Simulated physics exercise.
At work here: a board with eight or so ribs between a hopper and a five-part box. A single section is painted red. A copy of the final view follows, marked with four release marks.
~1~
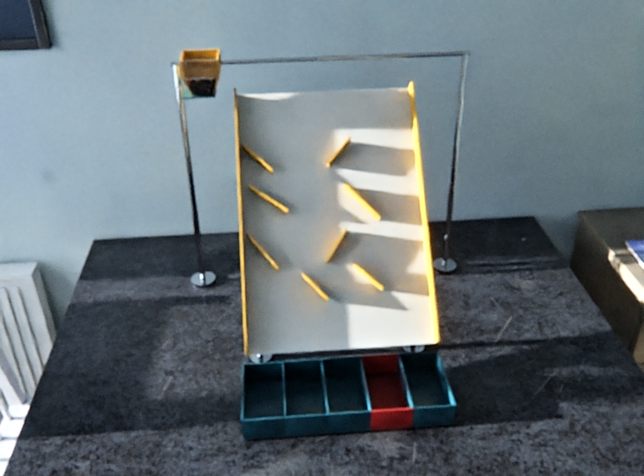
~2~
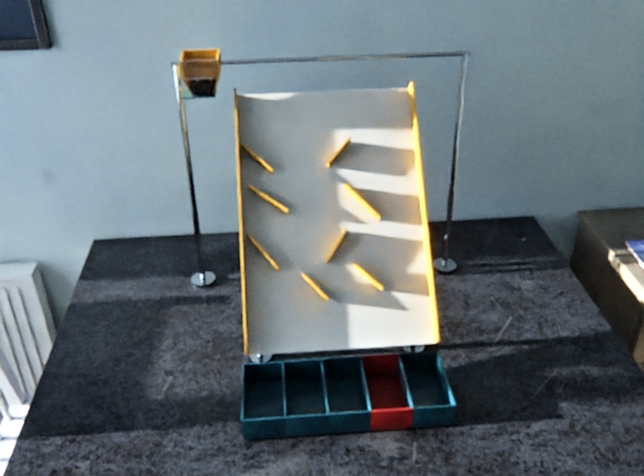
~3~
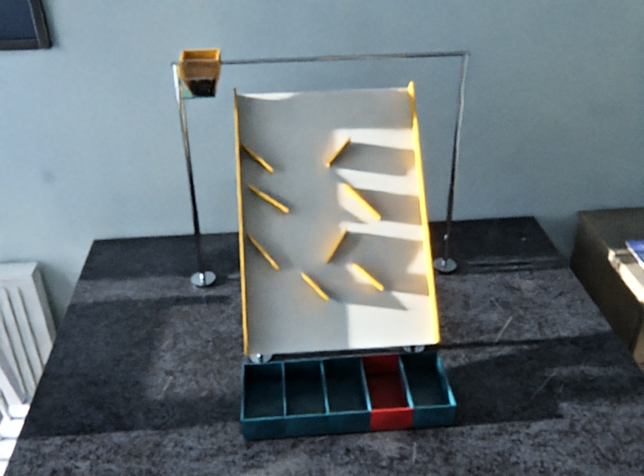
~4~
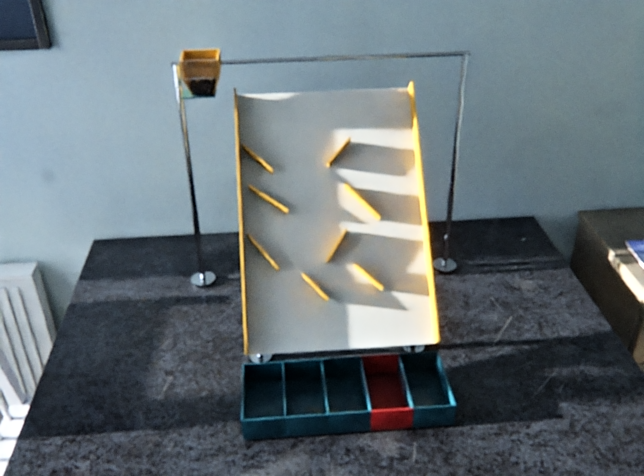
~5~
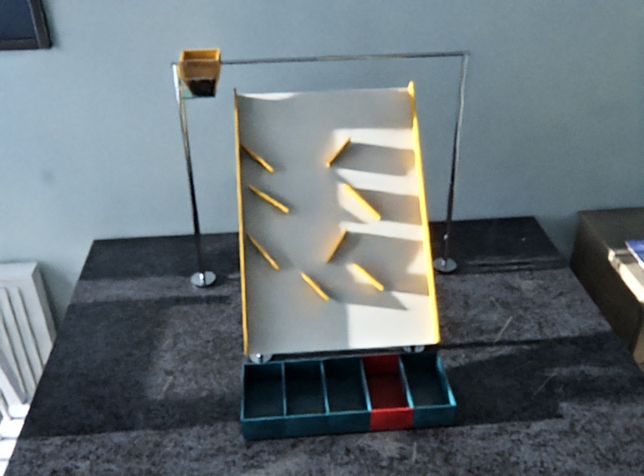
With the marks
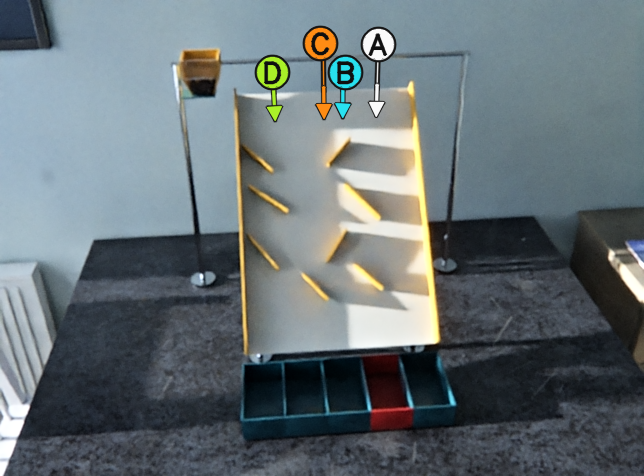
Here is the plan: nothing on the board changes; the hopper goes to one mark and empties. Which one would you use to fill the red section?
Use mark D.
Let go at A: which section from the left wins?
The fifth from the left.
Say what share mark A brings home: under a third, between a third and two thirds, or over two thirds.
Mark A gives under a third.
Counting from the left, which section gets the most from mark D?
The fourth from the left.
On the marked copy, mark A meets the board at (376, 111); mark B meets the board at (342, 112); mark C meets the board at (324, 113); mark D meets the board at (274, 115).
For mark A, a small share in the red section, the bulk in other sections, a small share outside the box.
For mark B, a small share in the red section, the bulk in other sections, a small share outside the box.
For mark C, a small share in the red section, close to two thirds in other sections, close to a quarter outside the box.
For mark D, the bulk in the red section, a small share in other sections, a small share outside the box.
